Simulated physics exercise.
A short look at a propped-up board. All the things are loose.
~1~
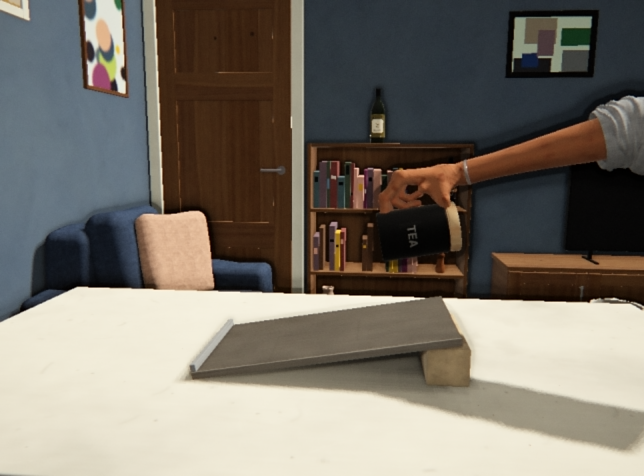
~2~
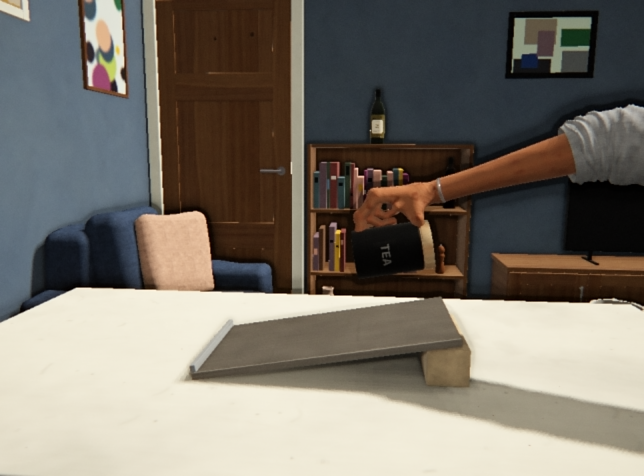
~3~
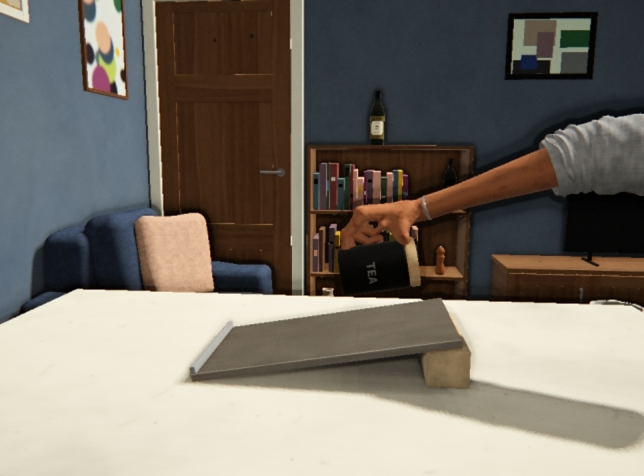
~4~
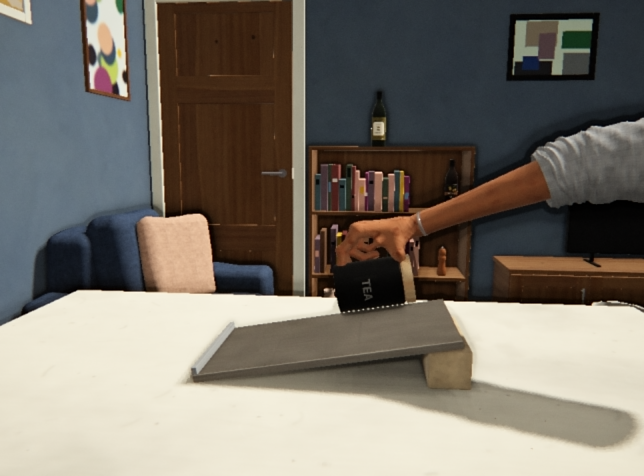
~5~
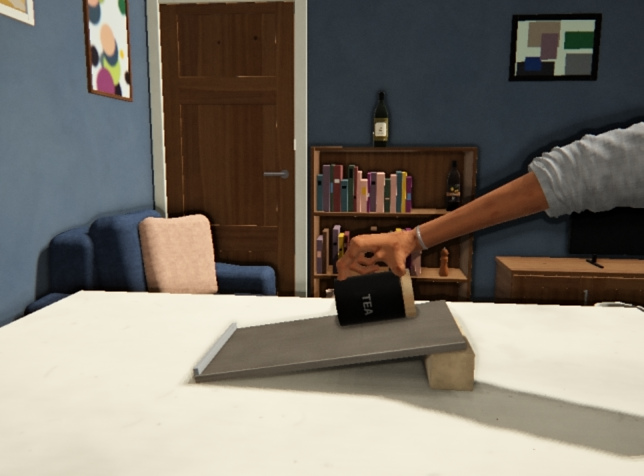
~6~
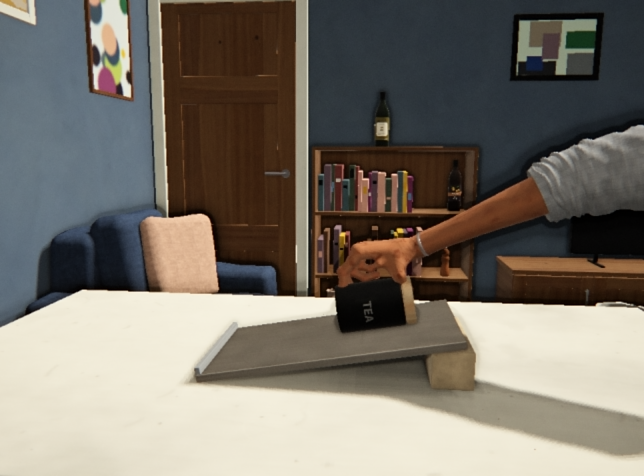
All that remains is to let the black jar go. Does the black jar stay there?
Outcome: The black jar keeps its place.
Then, 0.30 s past the last view, nothing moves.
Then, 0.70 s past the last view, black jar resting near (375, 305).
Finally, it is still in place. Final places as the last picture's camera would see them, black jar near (375, 305). The black jar remains at rest.
